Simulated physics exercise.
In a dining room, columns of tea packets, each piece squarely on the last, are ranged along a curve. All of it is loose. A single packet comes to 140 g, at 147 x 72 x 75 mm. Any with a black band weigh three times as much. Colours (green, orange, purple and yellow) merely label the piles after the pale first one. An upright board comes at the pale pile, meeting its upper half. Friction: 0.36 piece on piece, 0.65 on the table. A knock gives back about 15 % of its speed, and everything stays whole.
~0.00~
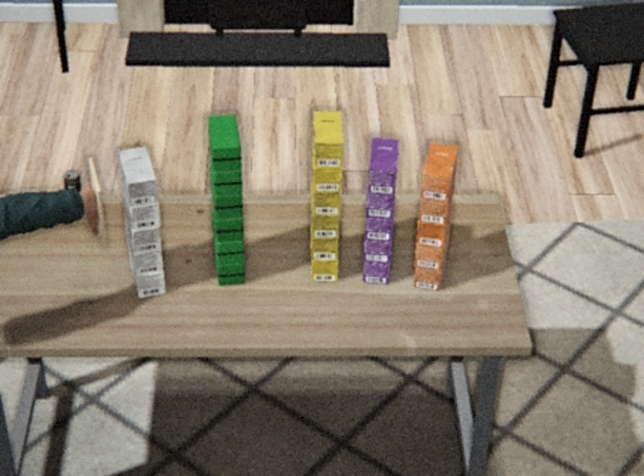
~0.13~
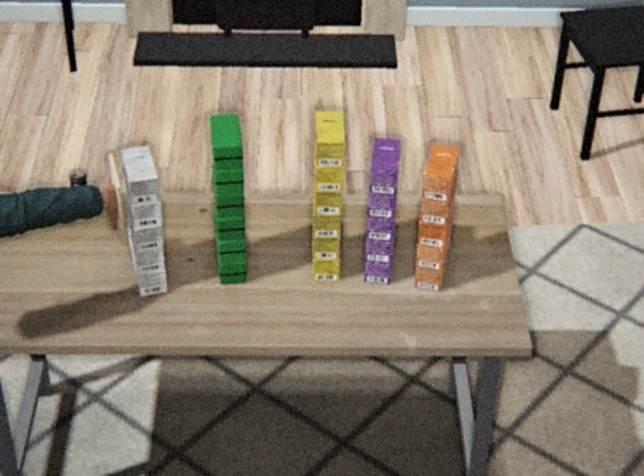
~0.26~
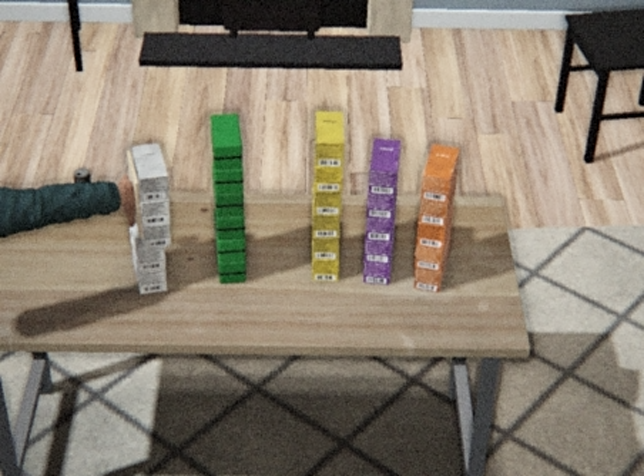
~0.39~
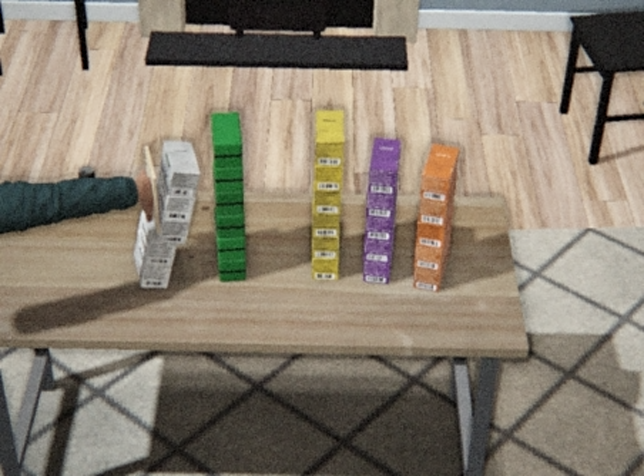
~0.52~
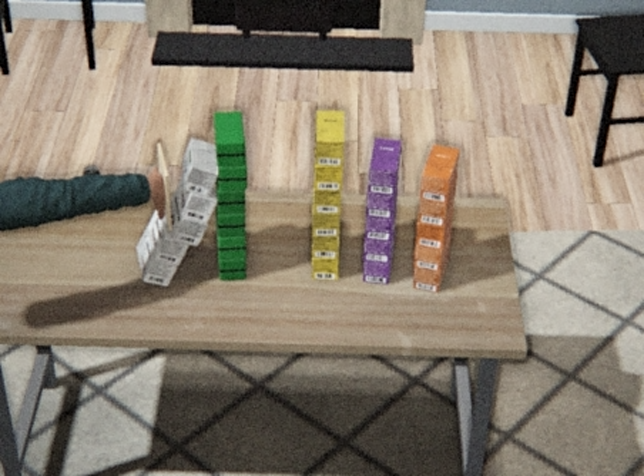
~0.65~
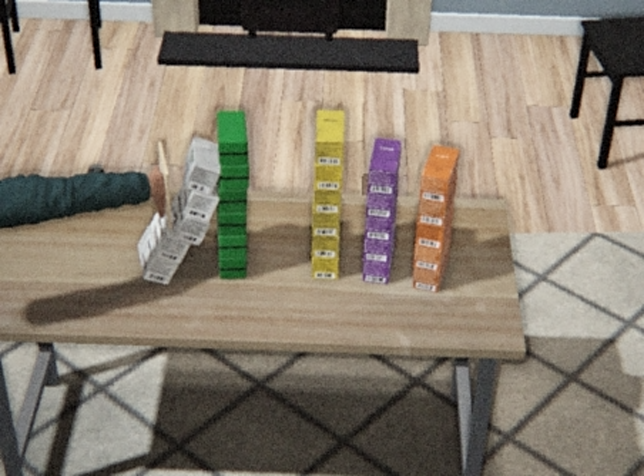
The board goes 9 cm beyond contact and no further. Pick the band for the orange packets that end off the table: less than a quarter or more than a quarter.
Less than a quarter of them.
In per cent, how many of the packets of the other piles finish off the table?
Near 0 per cent.
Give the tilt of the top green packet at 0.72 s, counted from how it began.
About 0°.
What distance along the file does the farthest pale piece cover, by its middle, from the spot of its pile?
Roughly 14 cm along.
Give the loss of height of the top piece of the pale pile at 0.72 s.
About 2 cm.
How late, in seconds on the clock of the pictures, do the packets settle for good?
At about 1.5 s.
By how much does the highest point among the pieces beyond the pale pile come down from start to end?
Roughly 0 cm.
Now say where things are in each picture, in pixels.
In the first frame (places mark the middle of the side facing us; the camera moves round a little), board (101, 212) 7 cm short; top orange packet (441, 160); top green packet (224, 130); the rest undisturbed.
The second frame shows board (121, 208) 24 mm short; top orange packet (442, 160).
The third frame shows board (138, 204) 20 mm in; top orange packet (441, 161).
The fourth frame shows board (156, 199) 6 cm in, top of the pale pile leaning 14°; top orange packet (441, 161); the rest undisturbed.
The fifth frame shows board (168, 196) 9 cm in, stopped, top of the pale pile leaning 23°; top orange packet (441, 162); one has shifted.
The sixth frame shows board (168, 195) 9 cm in, stopped, top of the pale pile leaning 23°; top orange packet (441, 162); top green packet (232, 125) shifted 11 mm; 3 disturbed, none off the table.
After 0.72 s, 0 of the pale pile down; none of the 5 orange packets off the table (0 of 22 in all colours); top orange packet unmoved; top green packet shifted 10 mm.
After 0.78 s, 0 of the pale pile down; none of the 5 orange packets off the table (0 of 22 in all colours); top orange packet unmoved; top green packet shifted 7 mm.
After 0.86 s, 0 of the pale pile down; none of the 5 orange packets off the table (0 of 22 in all colours); top orange packet unmoved.
At rest (1.6 s), 0 of the pale pile down; none of the 5 orange packets off the table (0 of 22 in all colours); top orange packet unmoved; top green packet unmoved. That is 0 per cent. As the last picture would show them, middles, top orange packet near (440, 174), top green packet near (229, 138).
